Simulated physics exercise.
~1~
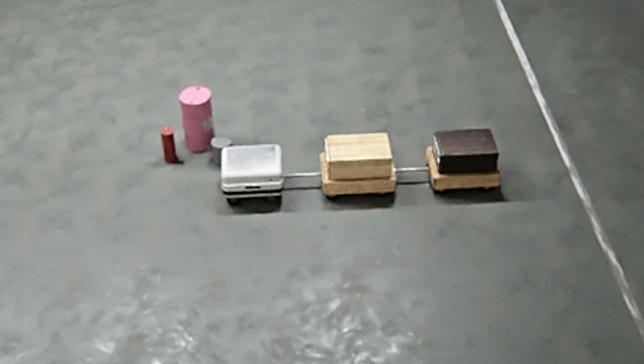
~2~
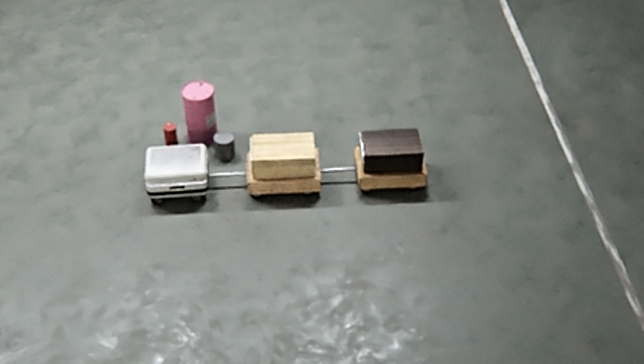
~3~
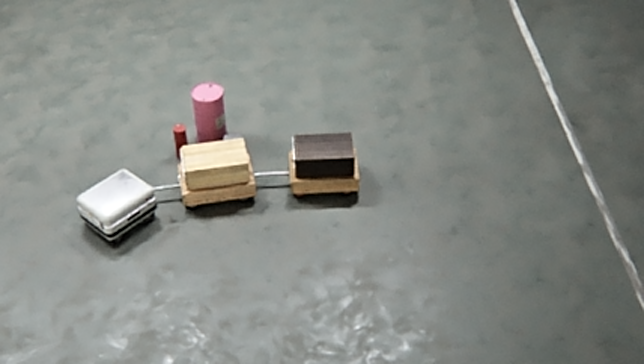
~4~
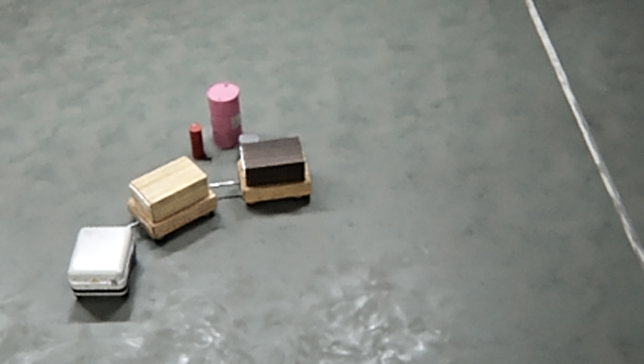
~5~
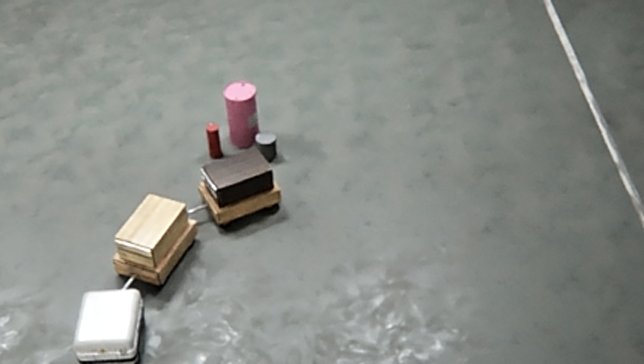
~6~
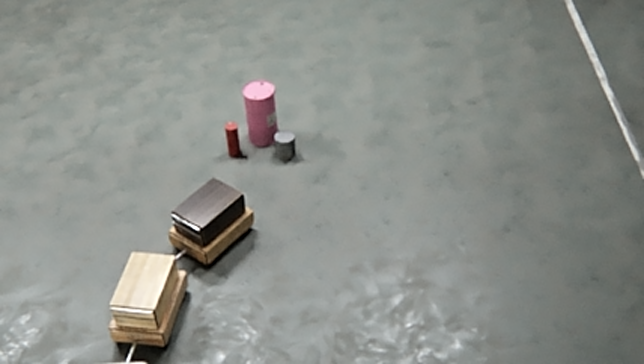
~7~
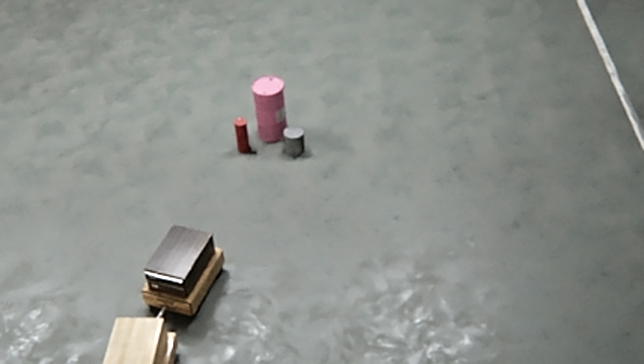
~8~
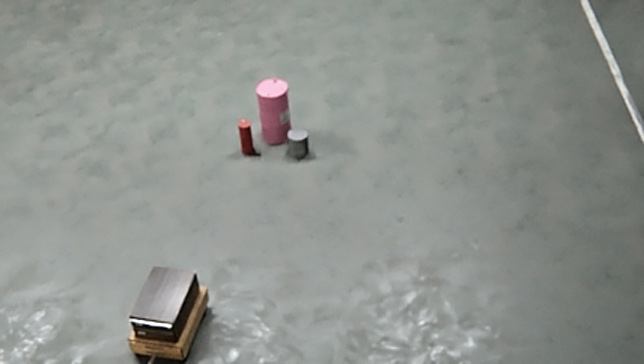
A small white tug pulls two wooden carts in a line across a grey floor, one carrying a pale wooden block and the other a dark one. It heads left, passing in front of a pink drum, a red canister and a small grey pail. Just beyond them, the tug swings toward the viewer, and the carts bend round after it one by one. The tug slips out of view at the bottom, followed by the pale-loaded cart. At the end, the dark-loaded cart is still visible at the lower left, while the three standing objects remain in place.
